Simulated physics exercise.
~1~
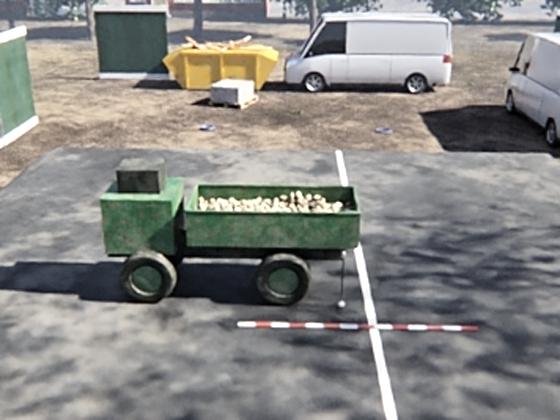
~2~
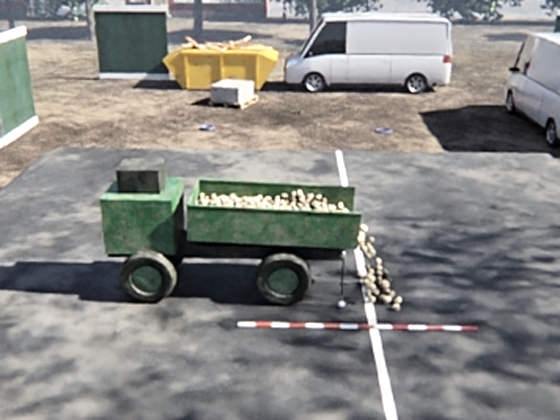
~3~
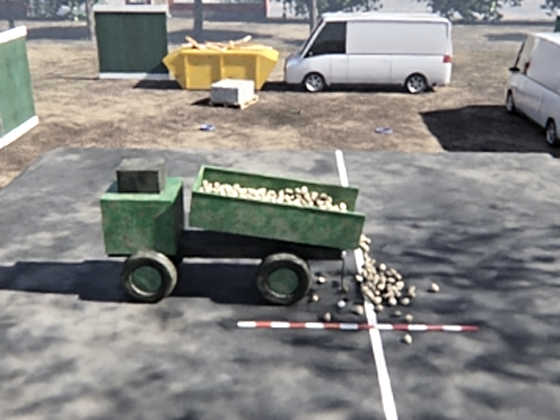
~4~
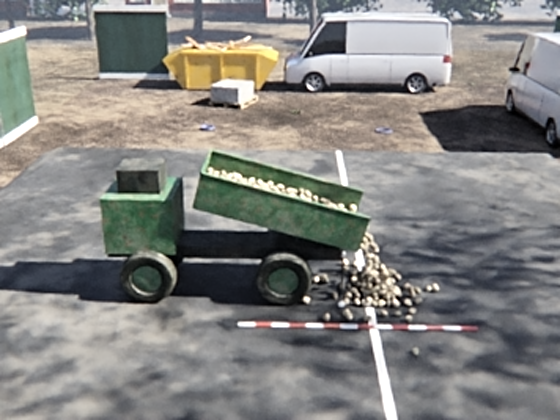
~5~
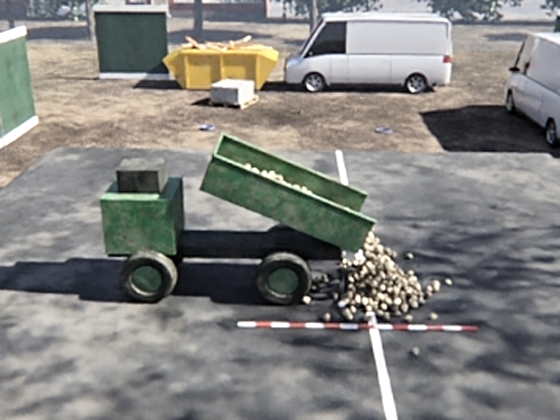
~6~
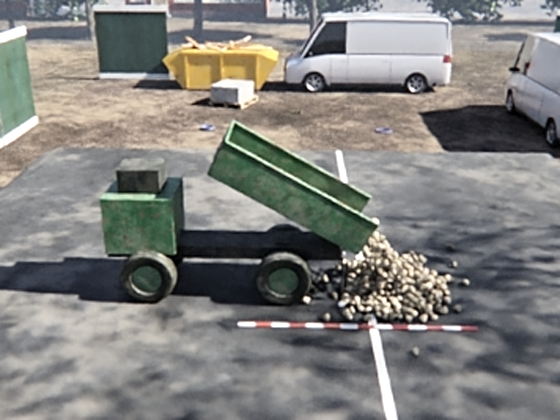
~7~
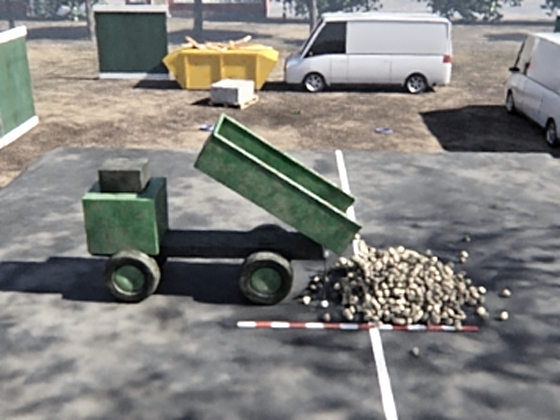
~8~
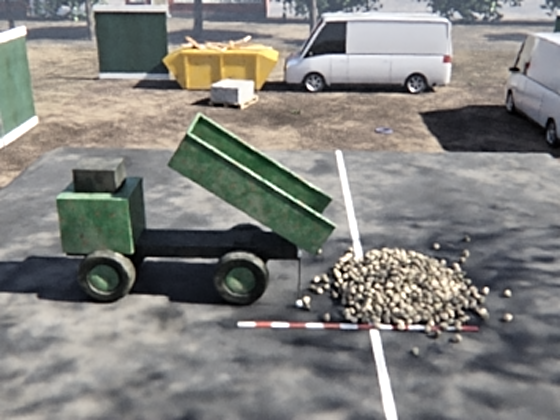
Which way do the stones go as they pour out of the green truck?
The stones move to the right, spilling off the back of the truck and spreading into a heap on the ground.
On a paved yard, a green tipper dumps its stones in a heap and pulls left.
